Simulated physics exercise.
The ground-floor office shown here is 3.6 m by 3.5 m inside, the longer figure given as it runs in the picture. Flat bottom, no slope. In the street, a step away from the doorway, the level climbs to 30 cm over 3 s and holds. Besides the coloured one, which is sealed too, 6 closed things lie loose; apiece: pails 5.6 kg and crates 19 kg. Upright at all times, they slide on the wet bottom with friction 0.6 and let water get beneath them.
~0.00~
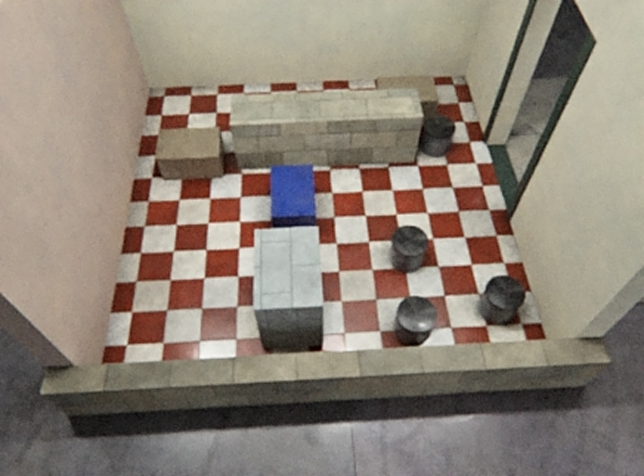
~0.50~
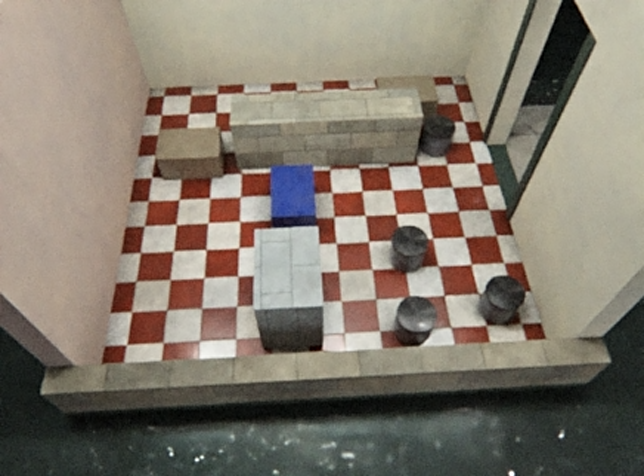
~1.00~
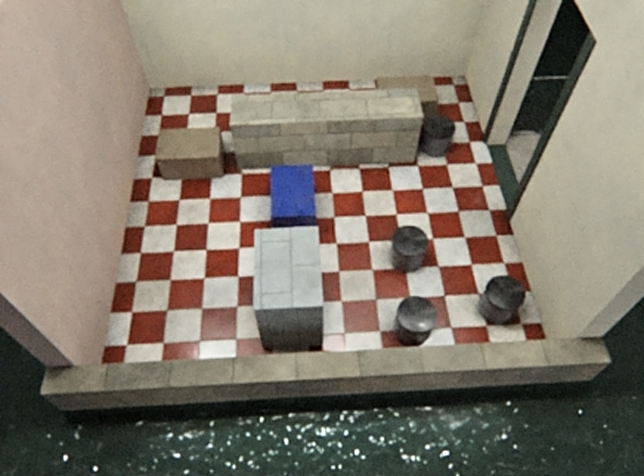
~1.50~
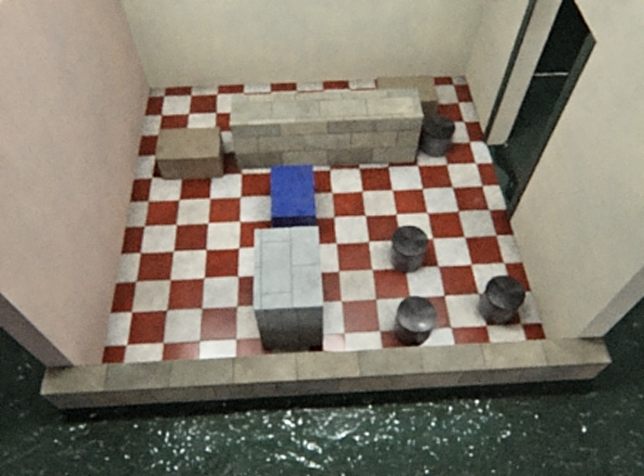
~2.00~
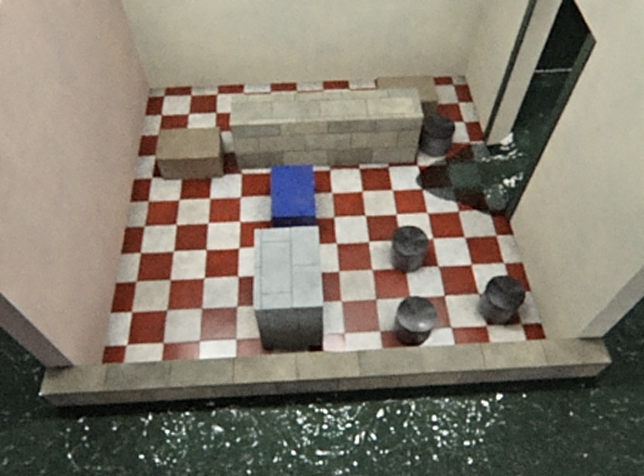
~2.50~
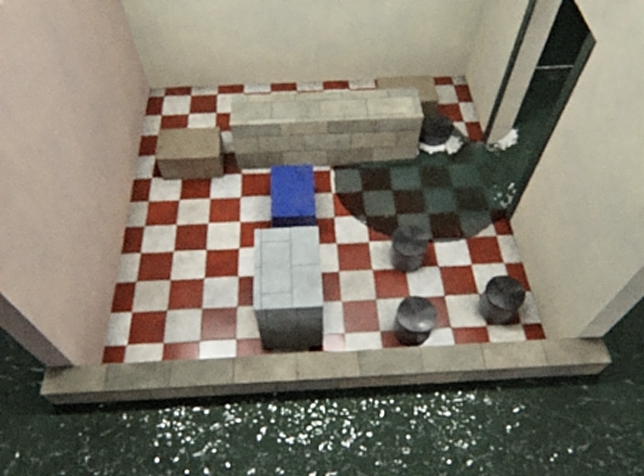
Red-and-white checkered room standing as dark water covers the street outside, then spreads in through the right doorway past unmoving objects.
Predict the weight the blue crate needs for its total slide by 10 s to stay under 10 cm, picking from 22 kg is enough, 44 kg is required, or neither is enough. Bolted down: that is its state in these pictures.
Prediction: Neither is enough.
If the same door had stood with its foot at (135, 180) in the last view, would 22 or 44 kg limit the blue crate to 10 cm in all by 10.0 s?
In that case both options fail.
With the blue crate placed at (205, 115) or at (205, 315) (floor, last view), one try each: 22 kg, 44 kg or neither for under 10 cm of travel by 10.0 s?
Respectively, neither option succeeds and the heavy option is needed.
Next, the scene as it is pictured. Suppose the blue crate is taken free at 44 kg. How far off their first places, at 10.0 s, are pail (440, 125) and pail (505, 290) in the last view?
One is off by 30 cm, the other by 150 cm, in the order asked.
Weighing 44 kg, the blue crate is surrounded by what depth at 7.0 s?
Around 10 cm.
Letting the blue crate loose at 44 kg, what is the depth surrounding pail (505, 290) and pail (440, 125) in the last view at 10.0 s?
15 and 14 cm.
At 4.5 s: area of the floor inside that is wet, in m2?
Roughly 8.5 m2.
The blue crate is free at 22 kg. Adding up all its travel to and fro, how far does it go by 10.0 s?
Some 350 centimetres of travel in total.
After 3.5 s the blue crate would be 11 cm from its start with 22 kg and 0 cm from its start with 44 kg; 7 cm of water round it then.
After 4.5 s the blue crate would be 88 cm from its start with 22 kg and 7 cm from its start with 44 kg; 9 cm of water round it then.
After 7.0 s the blue crate would be 150 cm from its start with 22 kg and 15 cm from its start with 44 kg; 10 cm of water round it then.
After 10.0 s the blue crate would be 117 cm from its start with 22 kg and 96 cm from its start with 44 kg; 18 cm of water round it then.
